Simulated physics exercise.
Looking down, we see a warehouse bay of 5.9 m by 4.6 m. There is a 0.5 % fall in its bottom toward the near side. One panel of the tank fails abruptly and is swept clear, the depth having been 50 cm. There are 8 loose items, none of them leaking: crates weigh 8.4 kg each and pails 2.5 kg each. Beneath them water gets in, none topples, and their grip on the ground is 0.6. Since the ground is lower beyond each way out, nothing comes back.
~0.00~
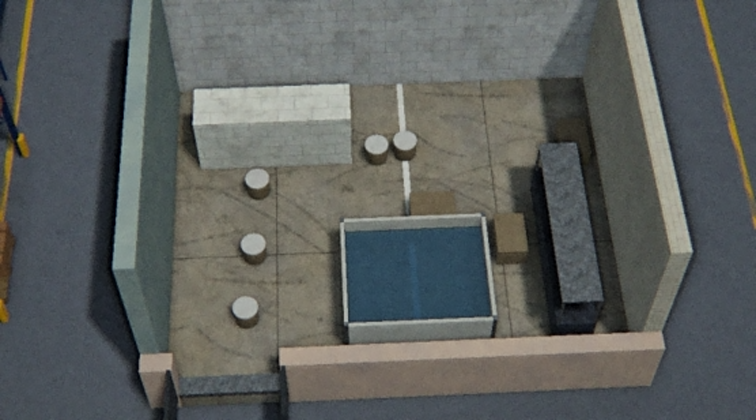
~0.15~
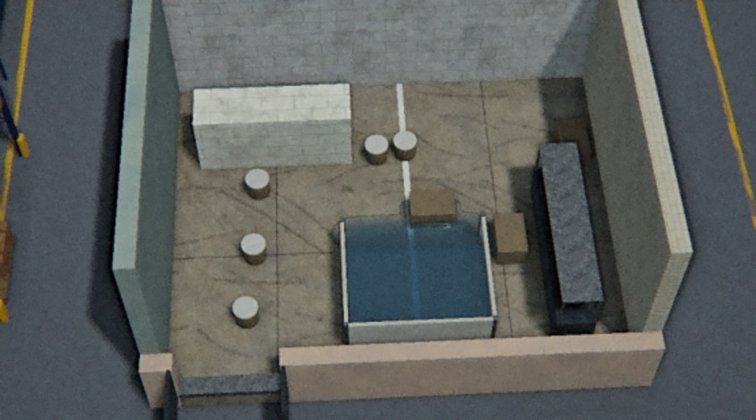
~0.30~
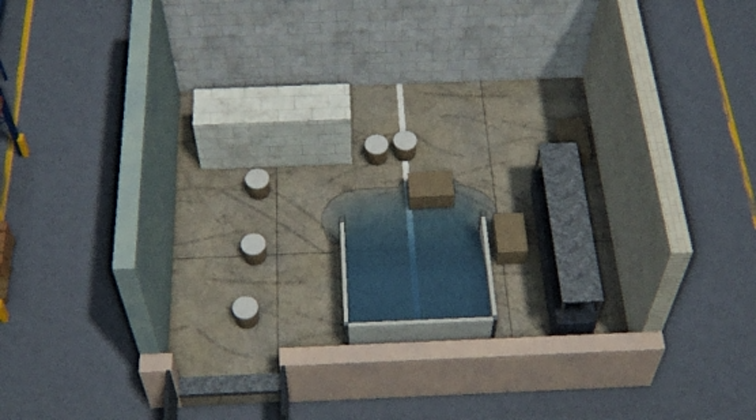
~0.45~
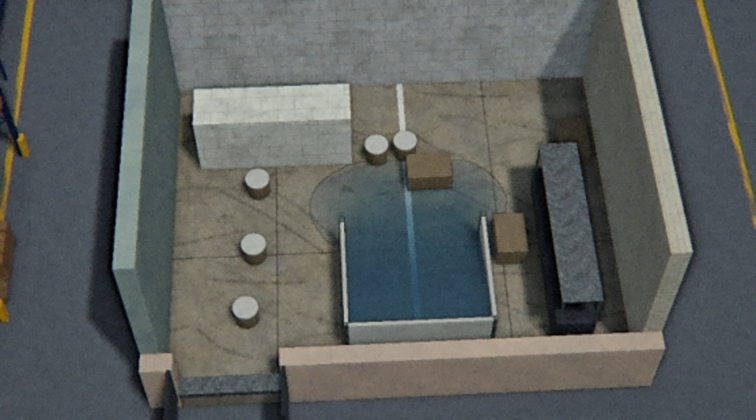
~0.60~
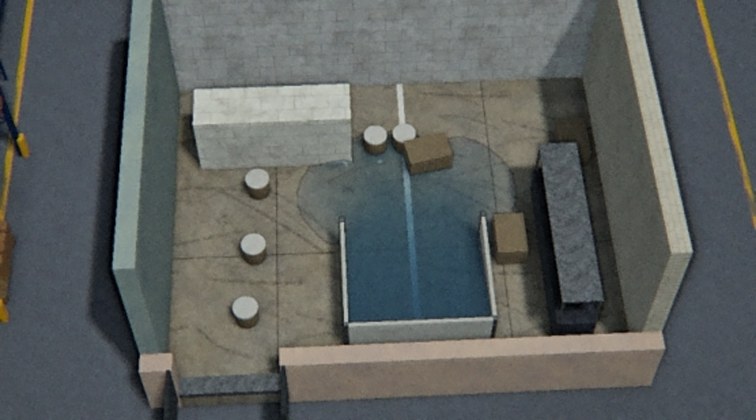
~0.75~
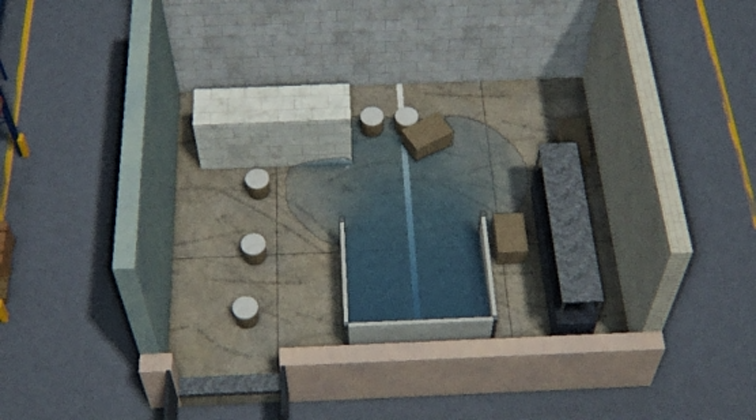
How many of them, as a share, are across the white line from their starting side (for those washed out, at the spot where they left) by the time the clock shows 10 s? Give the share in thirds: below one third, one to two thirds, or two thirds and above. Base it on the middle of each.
My guess is the bottom third.
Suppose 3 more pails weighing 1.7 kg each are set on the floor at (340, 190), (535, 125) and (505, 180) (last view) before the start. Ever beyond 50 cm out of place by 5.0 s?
Order as asked - goes beyond, goes beyond, goes beyond.
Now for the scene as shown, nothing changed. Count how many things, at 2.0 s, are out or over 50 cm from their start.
The count is 4.
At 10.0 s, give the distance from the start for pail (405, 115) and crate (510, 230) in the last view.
The shifts read 140 cm and 80 cm, in that sequence.
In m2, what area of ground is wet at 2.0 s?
Roughly 15 m2 of it is wet.
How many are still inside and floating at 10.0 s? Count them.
I get 7.
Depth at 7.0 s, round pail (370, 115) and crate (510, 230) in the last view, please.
Depth approx. 7 cm / 4 cm.
After 2.0 s 0 of 8 are over the mark; 3 afloat.
After 4.5 s 0 of 8 are over the mark; 4 afloat.
After 7.0 s 0 of 8 are over the mark; 6 afloat.
After 10.0 s 0 of 8 are over the mark; 7 afloat.
